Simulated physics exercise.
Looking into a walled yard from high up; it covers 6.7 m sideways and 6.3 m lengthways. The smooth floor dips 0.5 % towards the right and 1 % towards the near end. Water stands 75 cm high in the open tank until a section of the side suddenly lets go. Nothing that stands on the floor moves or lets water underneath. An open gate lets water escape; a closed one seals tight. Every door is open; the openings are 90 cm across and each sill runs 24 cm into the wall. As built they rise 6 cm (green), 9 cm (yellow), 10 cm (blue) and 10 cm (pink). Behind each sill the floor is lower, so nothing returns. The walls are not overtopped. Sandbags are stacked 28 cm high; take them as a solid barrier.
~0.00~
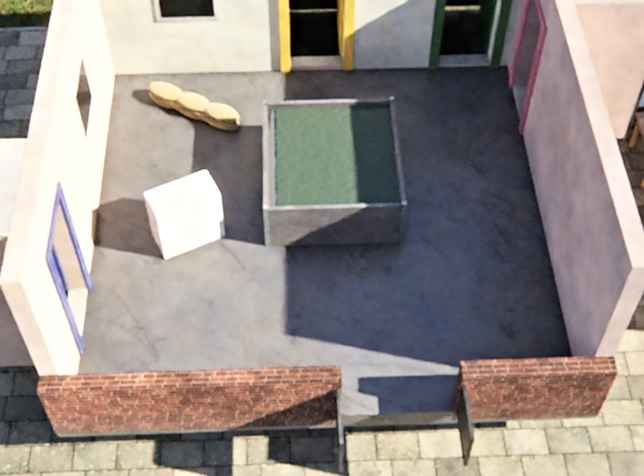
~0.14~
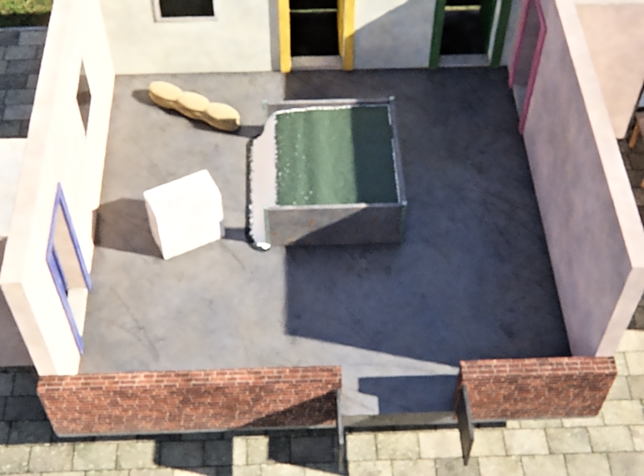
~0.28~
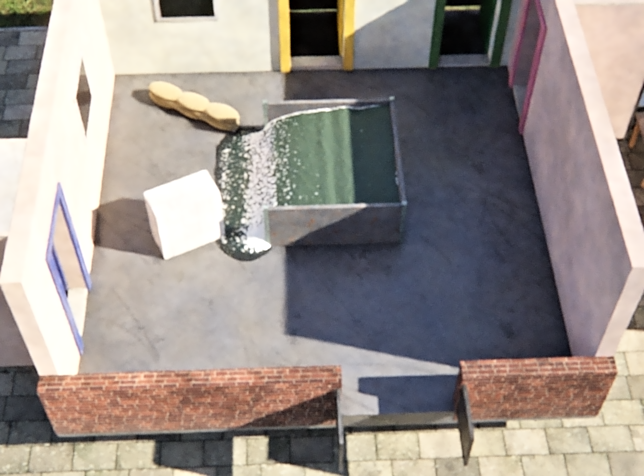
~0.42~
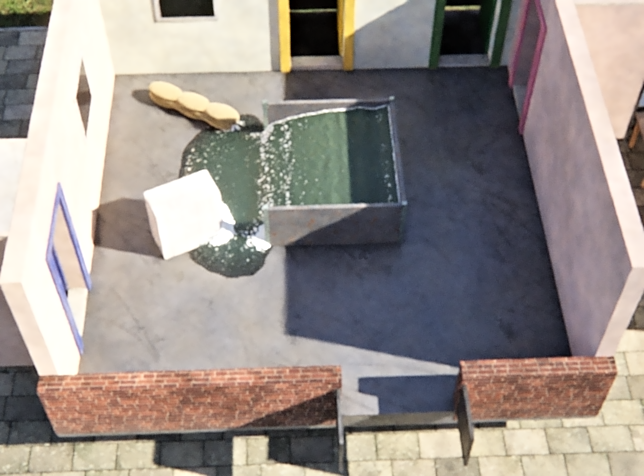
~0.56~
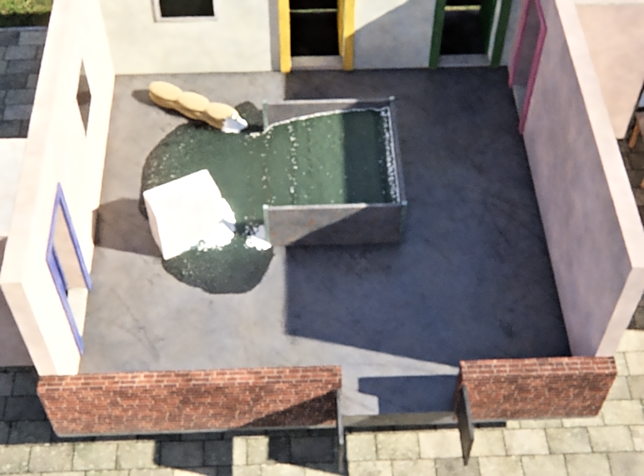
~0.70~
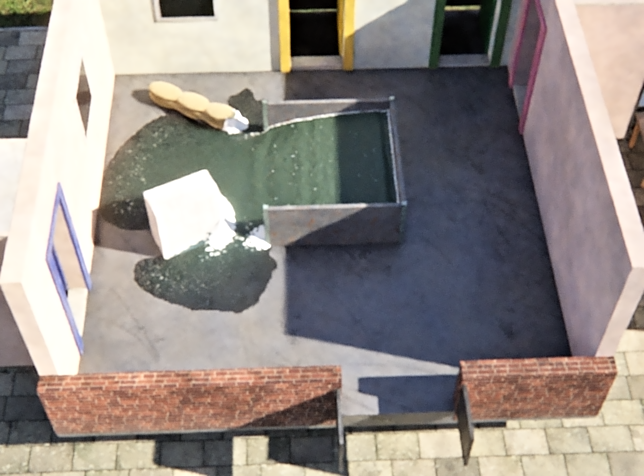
Open tank of dark green water emptying from its left side in a walled yard, spreading around a white block and sandbags.
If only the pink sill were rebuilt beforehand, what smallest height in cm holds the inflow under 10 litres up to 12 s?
Close to 14.5 cm is just enough.
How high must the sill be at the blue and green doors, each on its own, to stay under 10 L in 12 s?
Roughly 14.0 cm at blue and 5.5 cm at green.
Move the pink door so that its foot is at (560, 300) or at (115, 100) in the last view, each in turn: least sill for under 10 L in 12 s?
Roughly 11.5 and 34 cm.
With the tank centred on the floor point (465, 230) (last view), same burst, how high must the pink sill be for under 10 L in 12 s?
About 8.5 cm.
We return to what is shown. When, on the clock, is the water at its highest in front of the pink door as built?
At about 5.0 s.
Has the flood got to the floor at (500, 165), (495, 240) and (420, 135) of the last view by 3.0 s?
In turn: Still dry, dry, not reached.
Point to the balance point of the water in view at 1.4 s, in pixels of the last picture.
At about (245, 193).
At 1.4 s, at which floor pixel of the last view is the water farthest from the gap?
Near (79, 371).
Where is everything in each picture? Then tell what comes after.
In the first frame, the open tank at (332, 155) is whole and still, 75 cm deep; the pink door at (527, 62) is dry.
In the second frame, the front is at (253, 242), 0.2 m from the gap at (269, 180); 0.4 m2 of floor is wet, 75 cm left at the back.
In the third frame, the gap is at (269, 181), the front 0.8 m out at a hidden place; the back of the open tank holds 75 cm.
In the fourth frame, the front is at a hidden place, 1.3 m from the gap at (269, 182); 2.9 m2 of floor is wet, 70 cm left at the back.
In the fifth frame, the gap is at (269, 182), the front 1.9 m out at (146, 210); the back of the open tank holds 63 cm.
In the sixth frame, the front is at (104, 199), 2.5 m from the gap at (269, 183); 6.2 m2 of floor is wet, 64 cm left at the back; 4.2 m in a straight line remain to the pink door at (527, 62).
After 1.4 s water covers 30 % of the floor, deepest (46 cm) near (229, 220); it has not reached the pink door.
After 3.0 s water covers 45 % of the floor, deepest (37 cm) near (114, 81); it has not reached the pink door.
After 12.0 s water covers 95 % of the floor, deepest (12 cm) near (578, 391); 5 cm at the pink door, 39 litres in over its 10 cm sill.
At the pink door as built, the water arrived by 4.5 s and peaked near 19 cm at 4.8 s.
Run again over the same 12 s with other heights there, 14 litres in over 13.5 cm, 6 litres over 16 cm. The limit of 10 litres is kept from about 14.5 cm up.
